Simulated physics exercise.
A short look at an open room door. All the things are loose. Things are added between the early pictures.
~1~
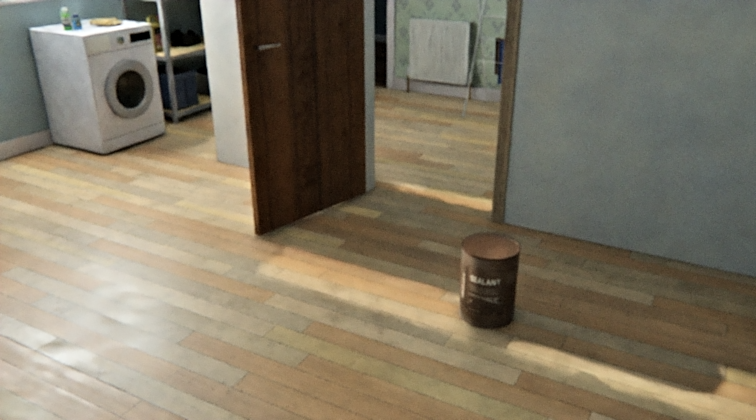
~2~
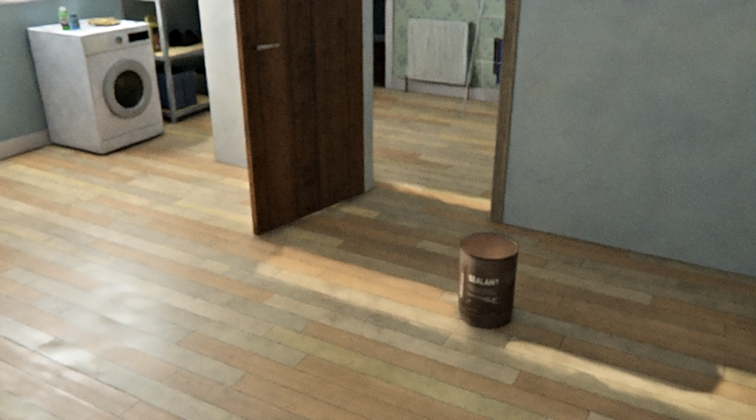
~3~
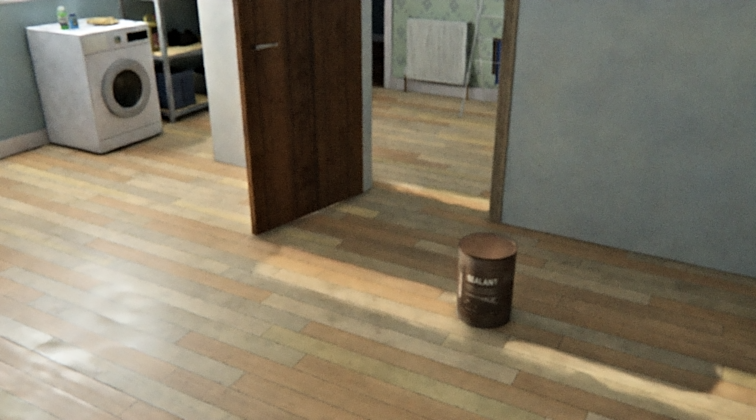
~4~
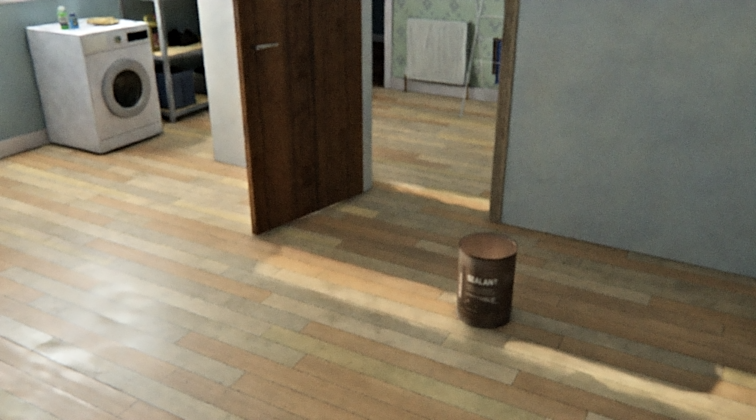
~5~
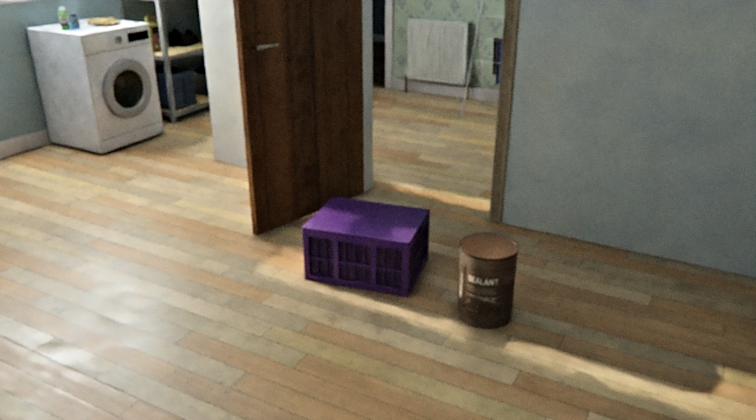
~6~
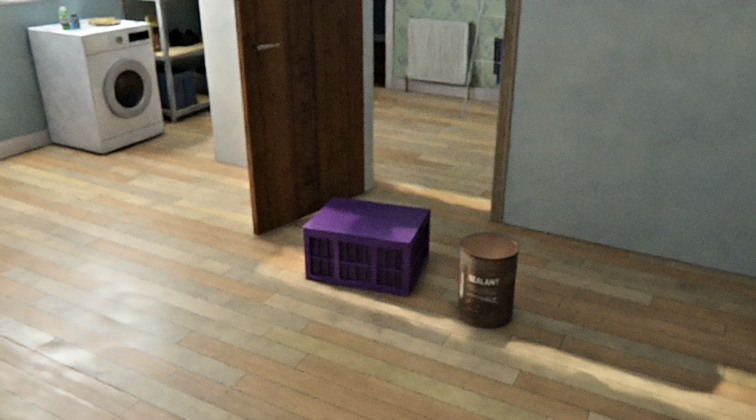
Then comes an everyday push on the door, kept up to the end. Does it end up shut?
The door jams.
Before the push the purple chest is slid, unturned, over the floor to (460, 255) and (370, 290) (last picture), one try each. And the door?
First try: It is blocked; second try: It closes.
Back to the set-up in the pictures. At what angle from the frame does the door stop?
Some 75° open.
Then, 0.50 s on from there, door 93° open.
Then, 0.80 s on from there, door 79° open.
In the end, door 74° open; both unmoved. At the end, from the last picture's camera, purple chest near (370, 244).
